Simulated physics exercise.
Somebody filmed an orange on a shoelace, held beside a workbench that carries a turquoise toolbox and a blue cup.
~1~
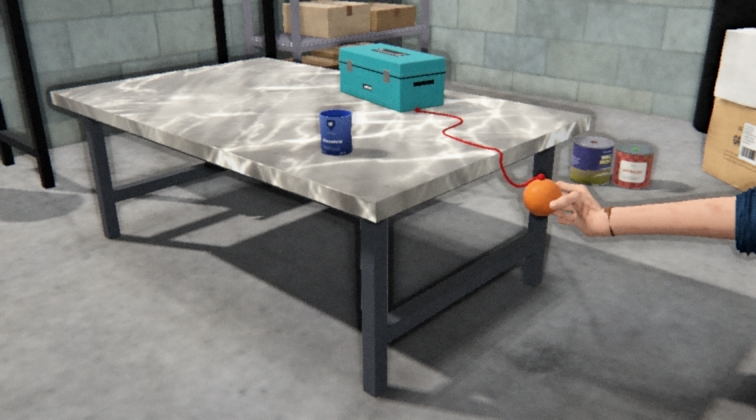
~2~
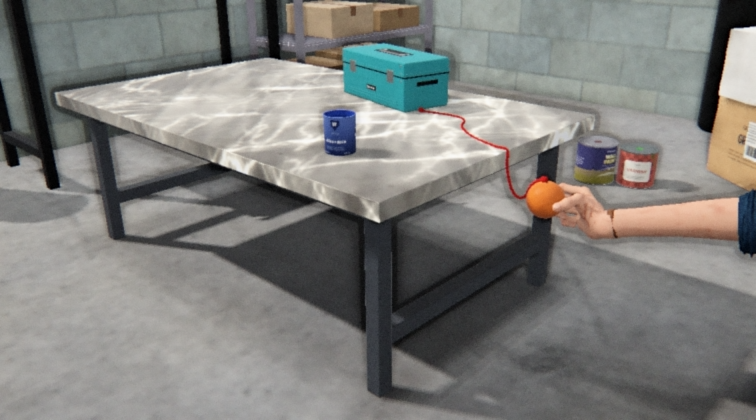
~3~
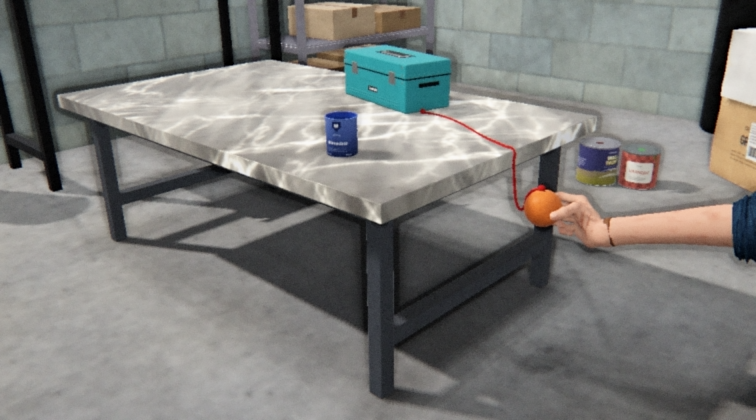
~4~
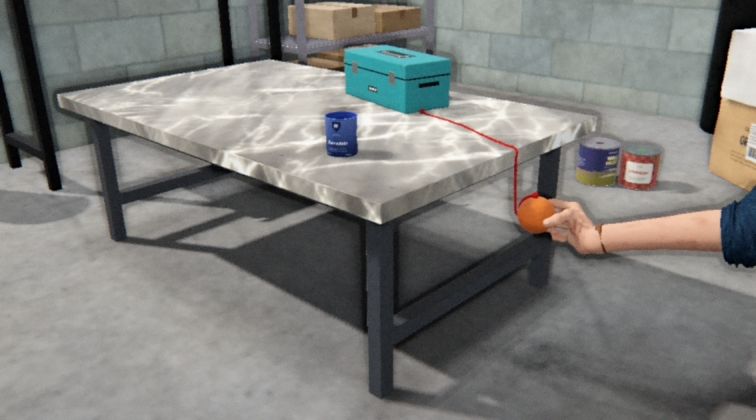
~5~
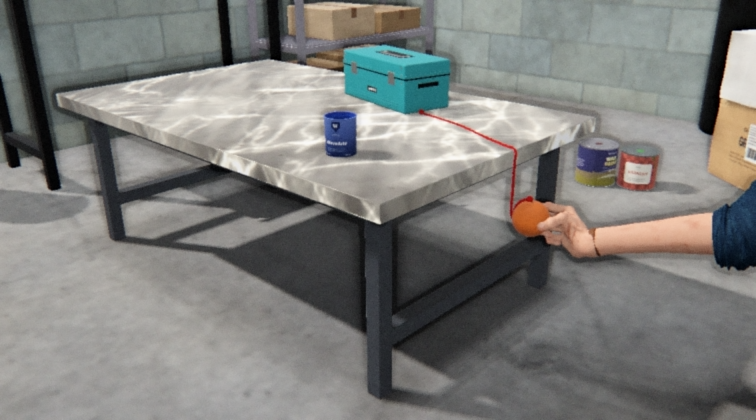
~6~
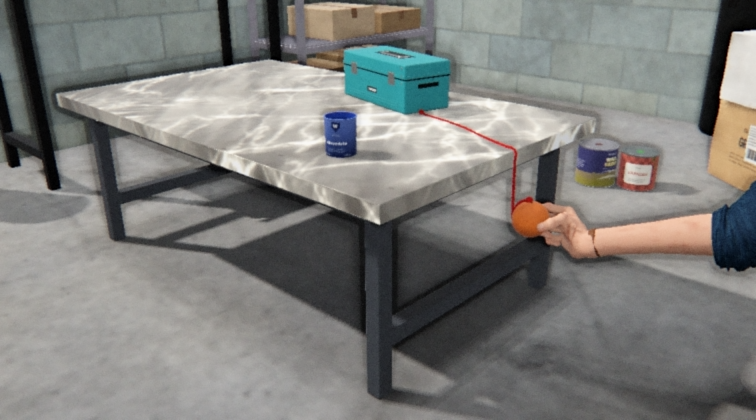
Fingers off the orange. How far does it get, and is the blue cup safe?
As it turns out, the orange ends up dangling, the blue cup keeps its place.
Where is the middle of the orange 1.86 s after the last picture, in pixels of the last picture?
By then it is at (539, 256).
Then, 0.44 s after the last picture, orange below the edge near (494, 232); toolbox unmoved; cup unmoved.
Then, 1.08 s after the last picture, orange below the edge near (563, 257); toolbox unmoved; cup unmoved.
Then, 1.86 s after the last picture, orange below the edge near (539, 256); toolbox unmoved; cup unmoved.
At rest, orange below the edge near (507, 237); toolbox unmoved; cup unmoved. The orange swings from the edge and the blue cup stays on top.
